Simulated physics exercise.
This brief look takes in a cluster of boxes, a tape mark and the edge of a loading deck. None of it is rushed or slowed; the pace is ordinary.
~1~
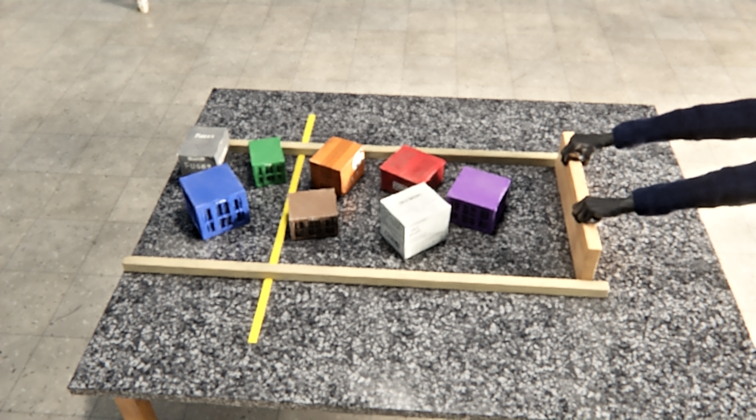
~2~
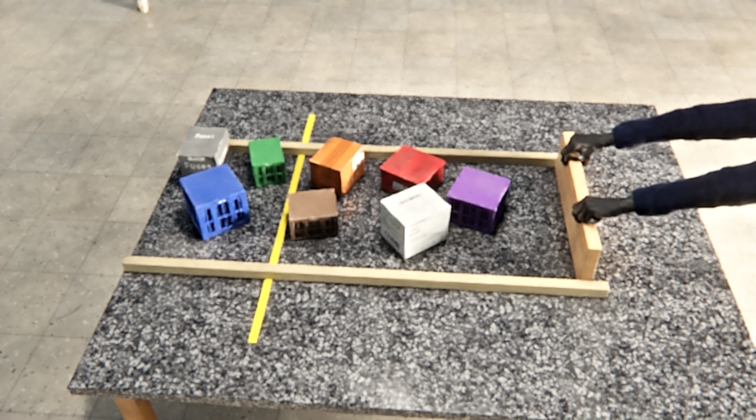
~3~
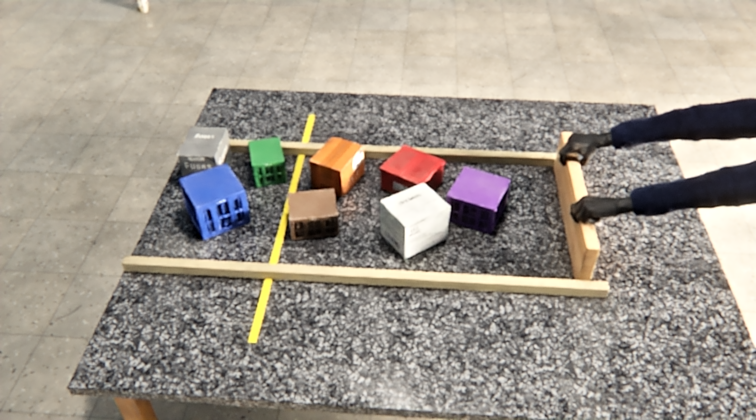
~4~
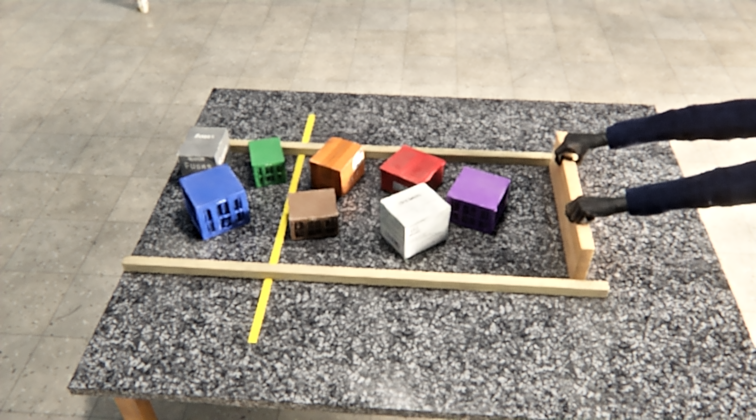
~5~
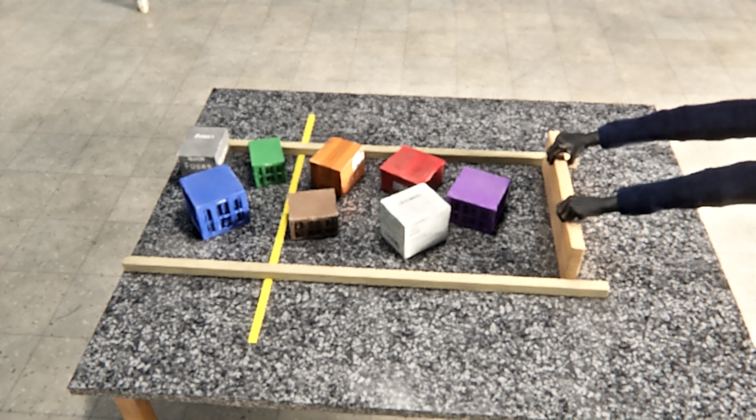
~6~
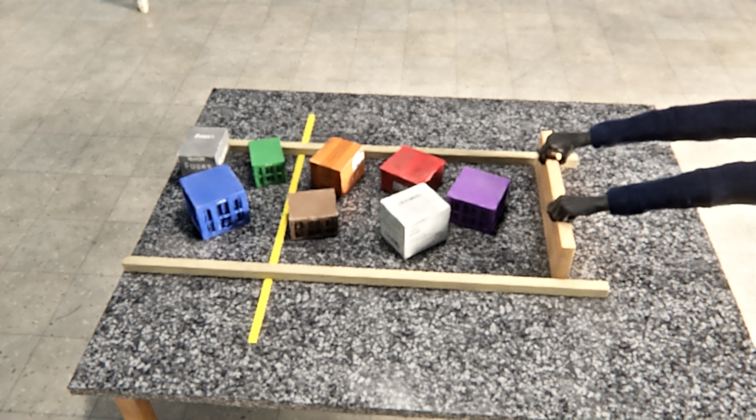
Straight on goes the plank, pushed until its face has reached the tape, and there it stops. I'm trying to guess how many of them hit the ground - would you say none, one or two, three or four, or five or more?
I would say one or two.
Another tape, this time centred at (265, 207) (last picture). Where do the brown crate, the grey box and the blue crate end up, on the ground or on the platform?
Here's how it goes: The brown crate stays where it is, the grey box ends up below, and the blue crate ends up below.
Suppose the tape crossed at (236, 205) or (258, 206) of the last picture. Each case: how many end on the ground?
Tallies: 3, 2.
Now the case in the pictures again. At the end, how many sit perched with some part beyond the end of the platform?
I get 1.
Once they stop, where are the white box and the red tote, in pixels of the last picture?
The white box comes to rest close to (252, 231), while the red tote rests close to (275, 159).
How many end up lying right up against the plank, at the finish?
Number in contact with it: 3.
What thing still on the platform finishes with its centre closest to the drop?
It's the blue crate.
Early on, none off yet; grey box at rest near (206, 158); blue crate at rest near (215, 201); green crate at rest near (268, 162).
Finally, the number that fall off is one or two; lost, grey box.
